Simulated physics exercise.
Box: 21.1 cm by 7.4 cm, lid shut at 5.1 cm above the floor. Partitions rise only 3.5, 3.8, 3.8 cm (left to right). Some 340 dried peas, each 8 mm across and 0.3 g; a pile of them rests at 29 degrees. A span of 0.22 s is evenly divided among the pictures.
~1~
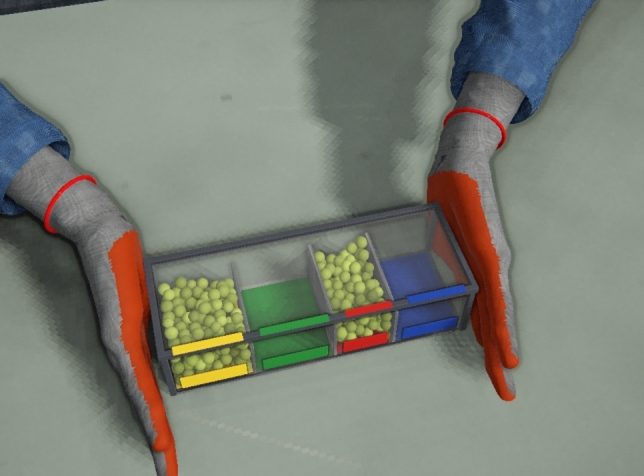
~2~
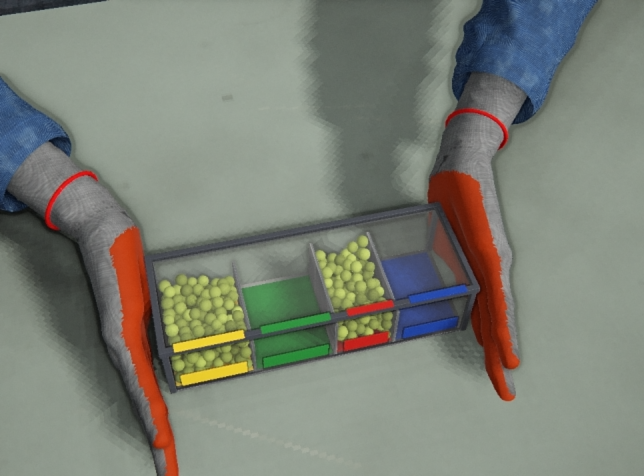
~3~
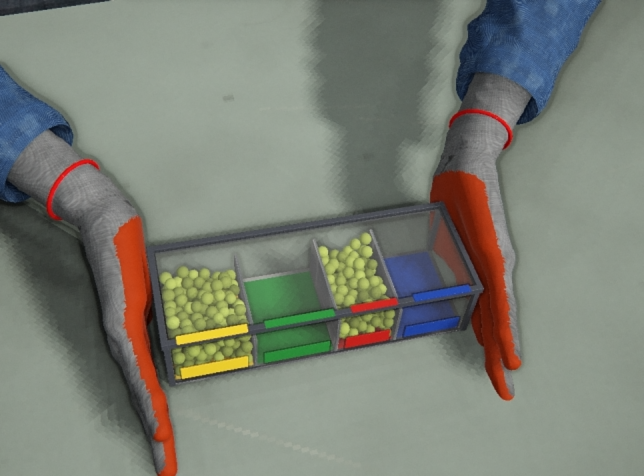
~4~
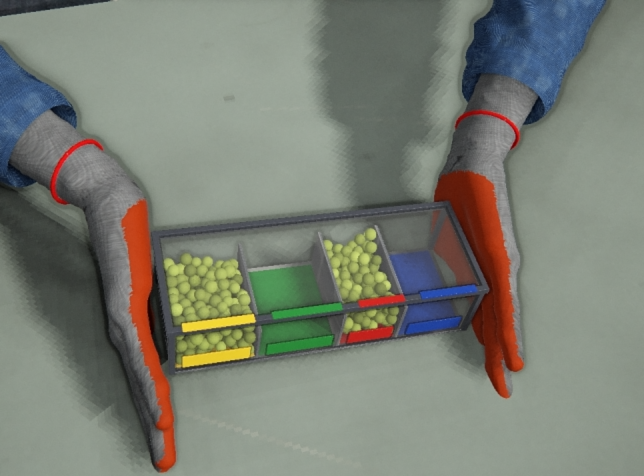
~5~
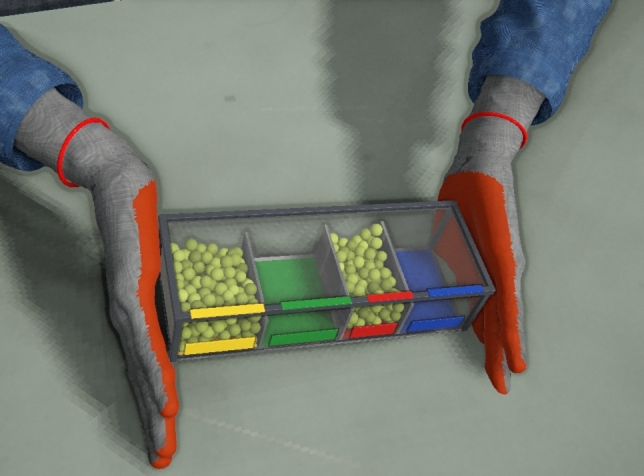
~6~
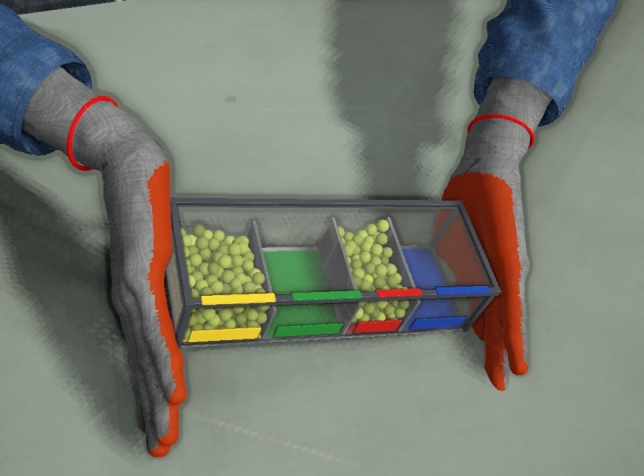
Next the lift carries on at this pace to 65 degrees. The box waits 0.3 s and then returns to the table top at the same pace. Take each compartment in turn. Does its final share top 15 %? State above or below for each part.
Red compartment: Above. Blue compartment: Below. Green compartment: Below. Yellow compartment: Above.
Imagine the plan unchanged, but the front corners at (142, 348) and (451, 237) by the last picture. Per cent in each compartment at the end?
Red 40; blue 0; green 5; yellow 55.
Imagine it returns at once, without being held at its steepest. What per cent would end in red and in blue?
You'd end up with red at 40 per cent and blue at 5 per cent.
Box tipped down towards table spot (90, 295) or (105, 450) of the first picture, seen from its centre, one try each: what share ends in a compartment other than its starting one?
I'd put it at about 5 per cent for the first tilt and about 5 per cent for the second.
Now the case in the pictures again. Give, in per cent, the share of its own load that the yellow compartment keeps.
I'd estimate about 90 %.
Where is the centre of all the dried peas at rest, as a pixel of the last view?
After settling, the middle sits near (292, 317).
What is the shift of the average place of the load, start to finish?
Roughly 1.0 cm.
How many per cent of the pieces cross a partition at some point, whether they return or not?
That share comes to about 10 per cent.
Then, 0.72 s after the last picture, tilt 65 degrees; red 40 %, green 5 %, yellow 50 %.
Then, 1.19 s after the last picture, tilt 35 degrees; red 40 %, blue 5 %, green 5 %, yellow 50 %.
Then, 1.74 s after the last picture, tilt 0 degrees; red 40 %, blue 5 %, green 5 %, yellow 50 %.
In the end, red 40 %, blue 5 %, green 5 %, yellow 50 %.
